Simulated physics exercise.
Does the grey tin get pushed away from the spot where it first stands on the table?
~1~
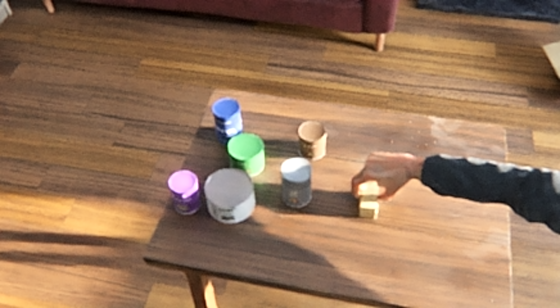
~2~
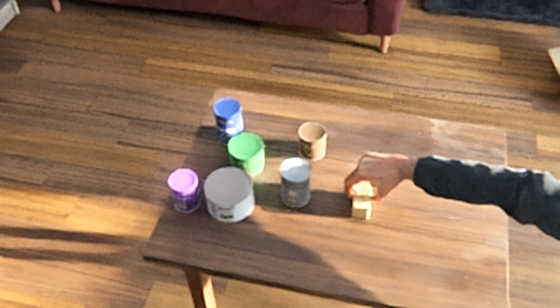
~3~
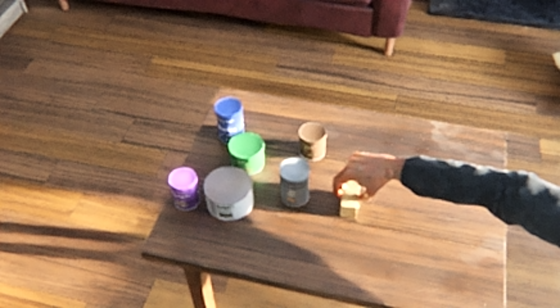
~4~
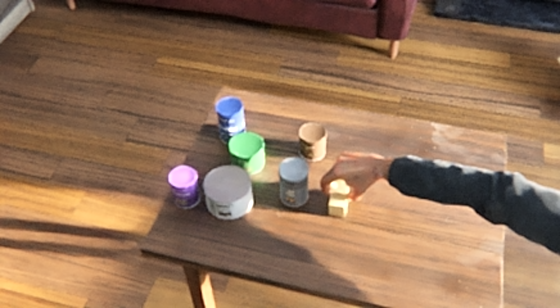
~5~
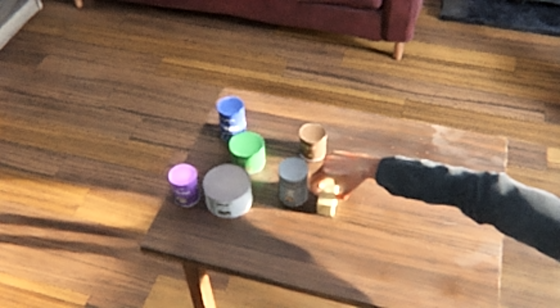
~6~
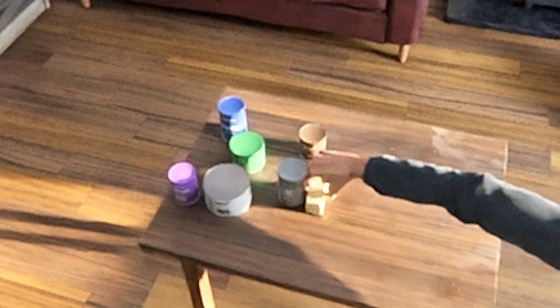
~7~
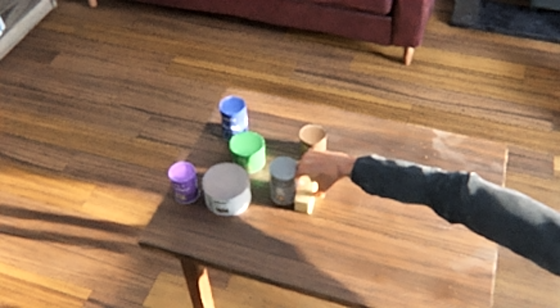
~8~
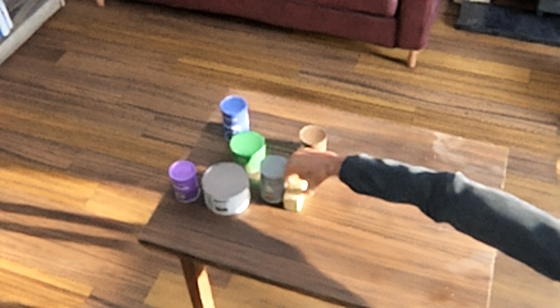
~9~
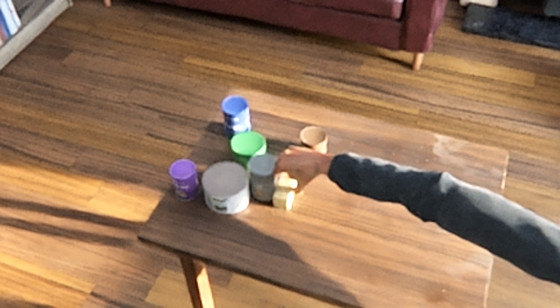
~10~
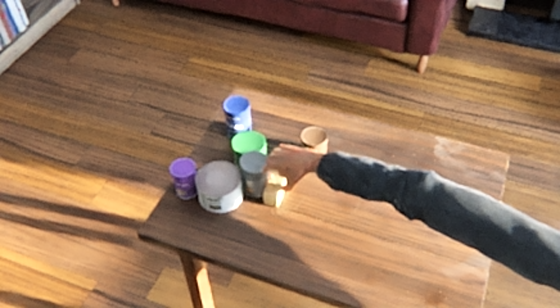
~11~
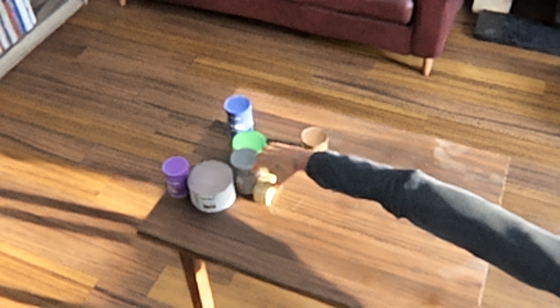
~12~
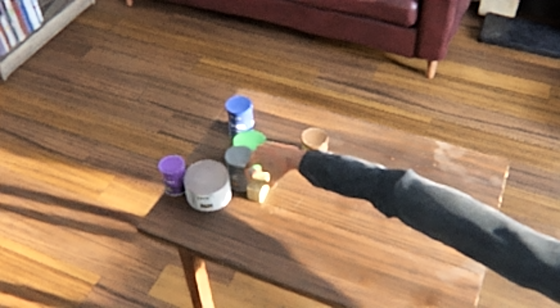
Yes, the block slides it to the left, and it ends up still upright, close beside the white tub.
